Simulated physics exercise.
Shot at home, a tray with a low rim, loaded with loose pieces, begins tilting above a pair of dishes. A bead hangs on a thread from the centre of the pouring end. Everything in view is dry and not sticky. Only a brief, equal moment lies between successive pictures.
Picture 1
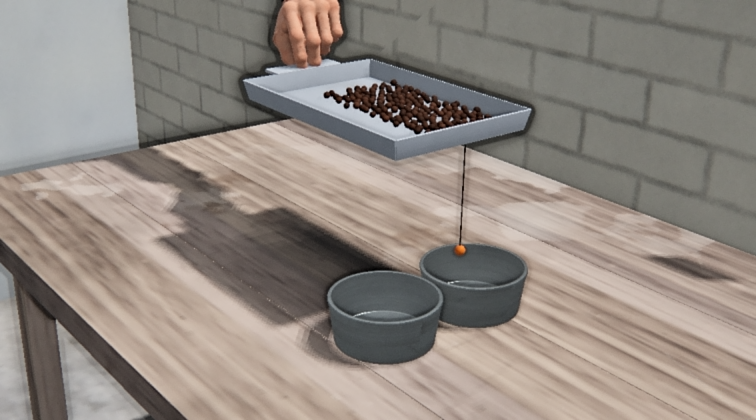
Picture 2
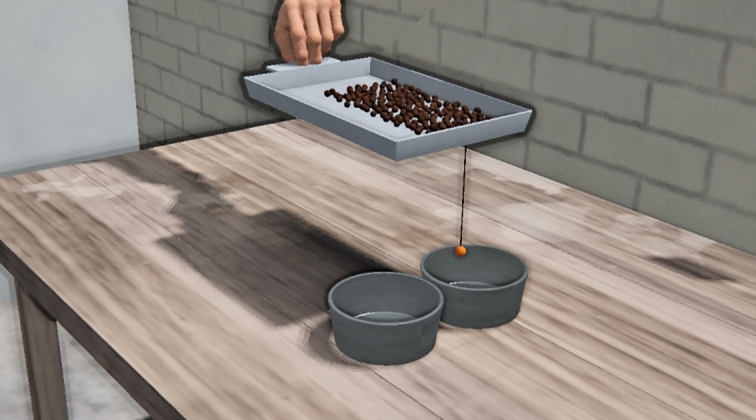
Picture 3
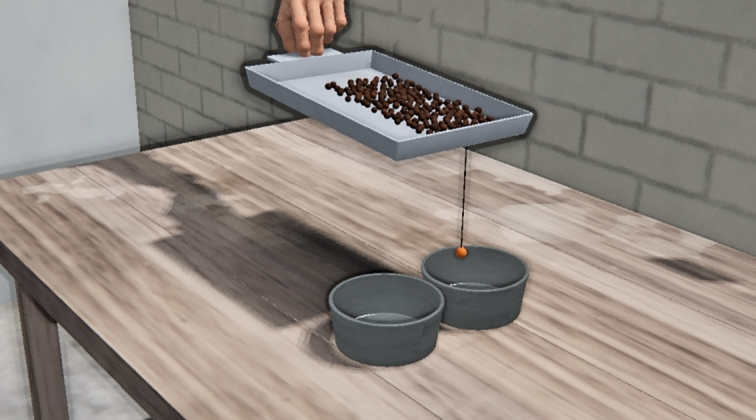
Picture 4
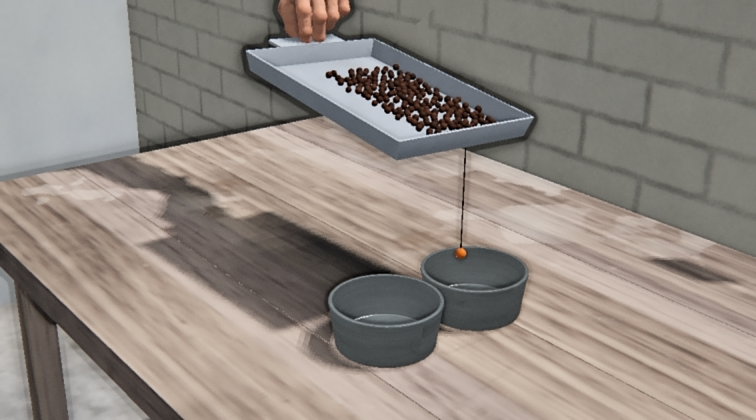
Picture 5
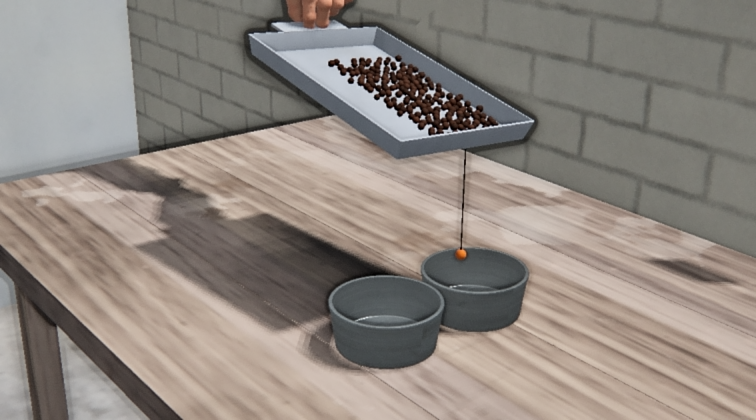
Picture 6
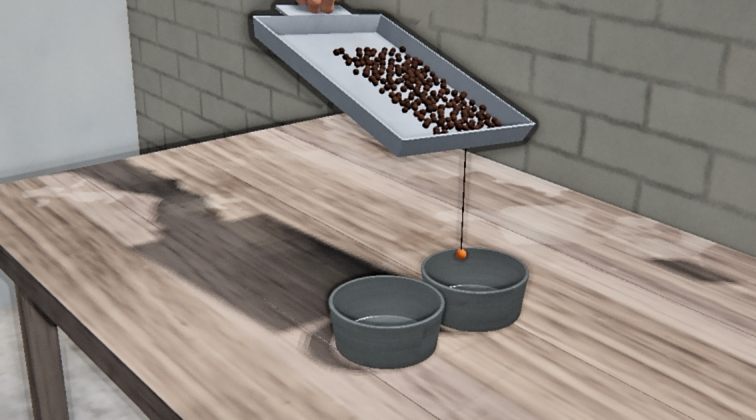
A hand raises the back of a gray tray of brown berries above two dishes.
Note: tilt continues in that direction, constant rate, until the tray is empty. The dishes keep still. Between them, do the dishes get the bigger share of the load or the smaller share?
The smaller share.
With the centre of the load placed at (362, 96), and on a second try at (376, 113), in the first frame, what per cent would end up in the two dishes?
Estimate: 30 % first, 20 % second.
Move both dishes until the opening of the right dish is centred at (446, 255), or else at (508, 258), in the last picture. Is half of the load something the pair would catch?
Result, first setup: A minority share; second setup: A majority share.
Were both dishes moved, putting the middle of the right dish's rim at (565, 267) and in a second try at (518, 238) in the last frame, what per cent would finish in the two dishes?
Approximately 90 percent, followed by approximately 40 percent.
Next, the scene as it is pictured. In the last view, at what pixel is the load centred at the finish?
(566, 295).
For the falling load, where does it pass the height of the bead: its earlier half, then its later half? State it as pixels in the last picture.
First part (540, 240), rest (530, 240).
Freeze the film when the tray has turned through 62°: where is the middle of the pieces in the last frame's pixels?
(489, 113).
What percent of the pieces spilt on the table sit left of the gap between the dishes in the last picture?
Near 0 in a hundred.
Shortly afterwards, tray tipped steeply; all but a few on the tray; only a few in the air.
Next, tray tipped right over; near a quarter on the tray; a little in the right dish; near half outside both; near a quarter in the air.
Some moments later, tray tipped past a quarter turn; near a quarter in the right dish; the bulk outside both.
In the end, tray tipped past a quarter turn; none at all in the left dish; near a quarter in the right dish; the bulk outside both.
